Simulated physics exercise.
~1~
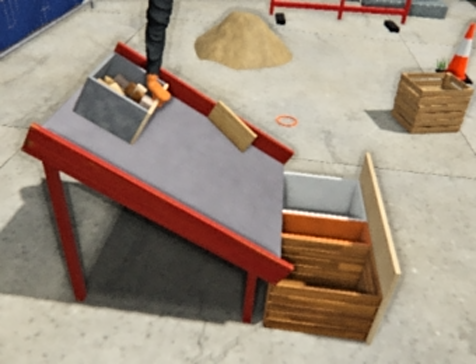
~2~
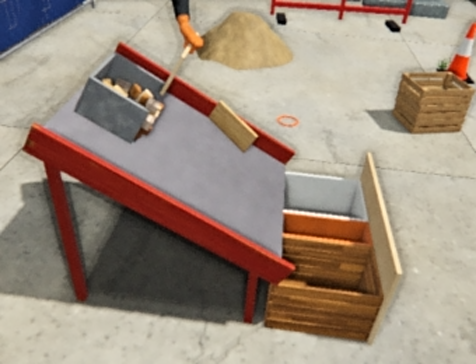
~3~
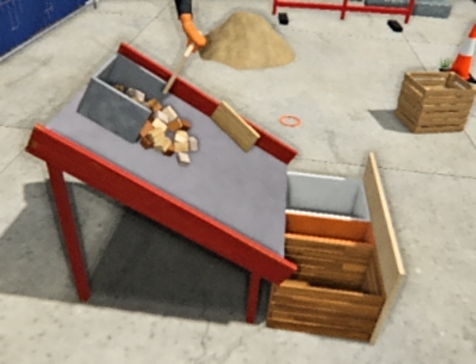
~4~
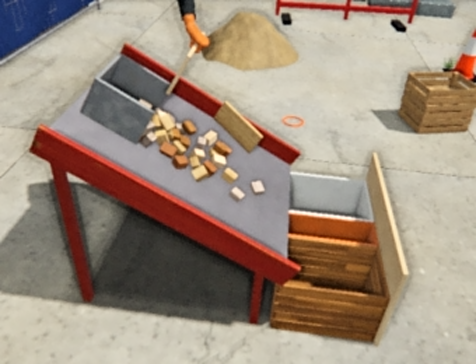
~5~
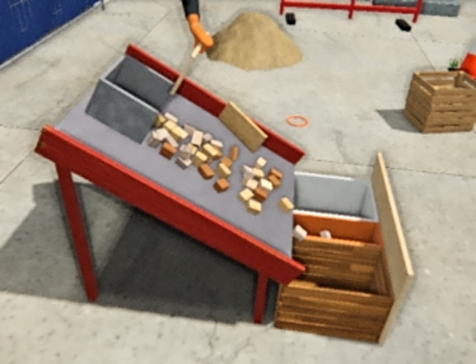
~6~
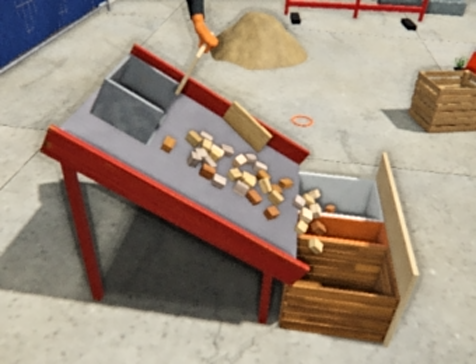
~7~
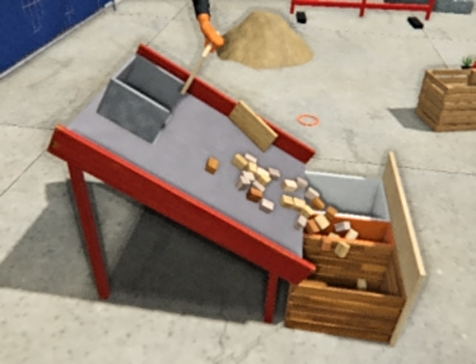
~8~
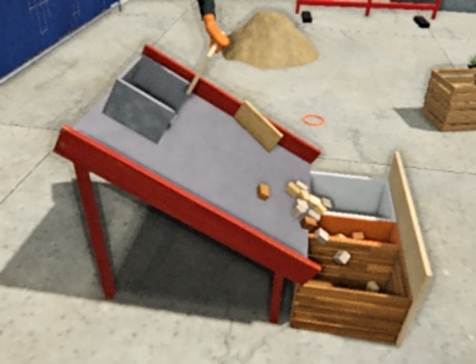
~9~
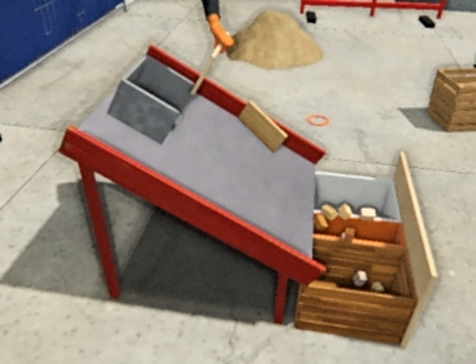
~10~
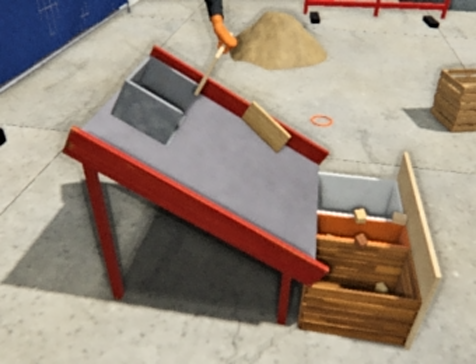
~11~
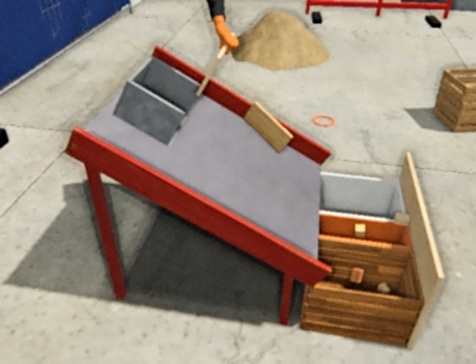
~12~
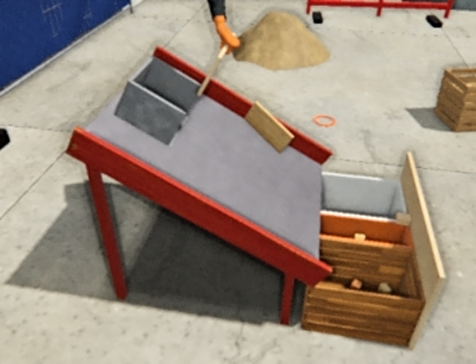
The clip shows an orange-gloved hand lifting a gate from a grey pen on a sloping table, letting wooden blocks tumble down past an angled board and drop into a row of containers, ending with the slope empty and some blocks visible in the wooden tub.
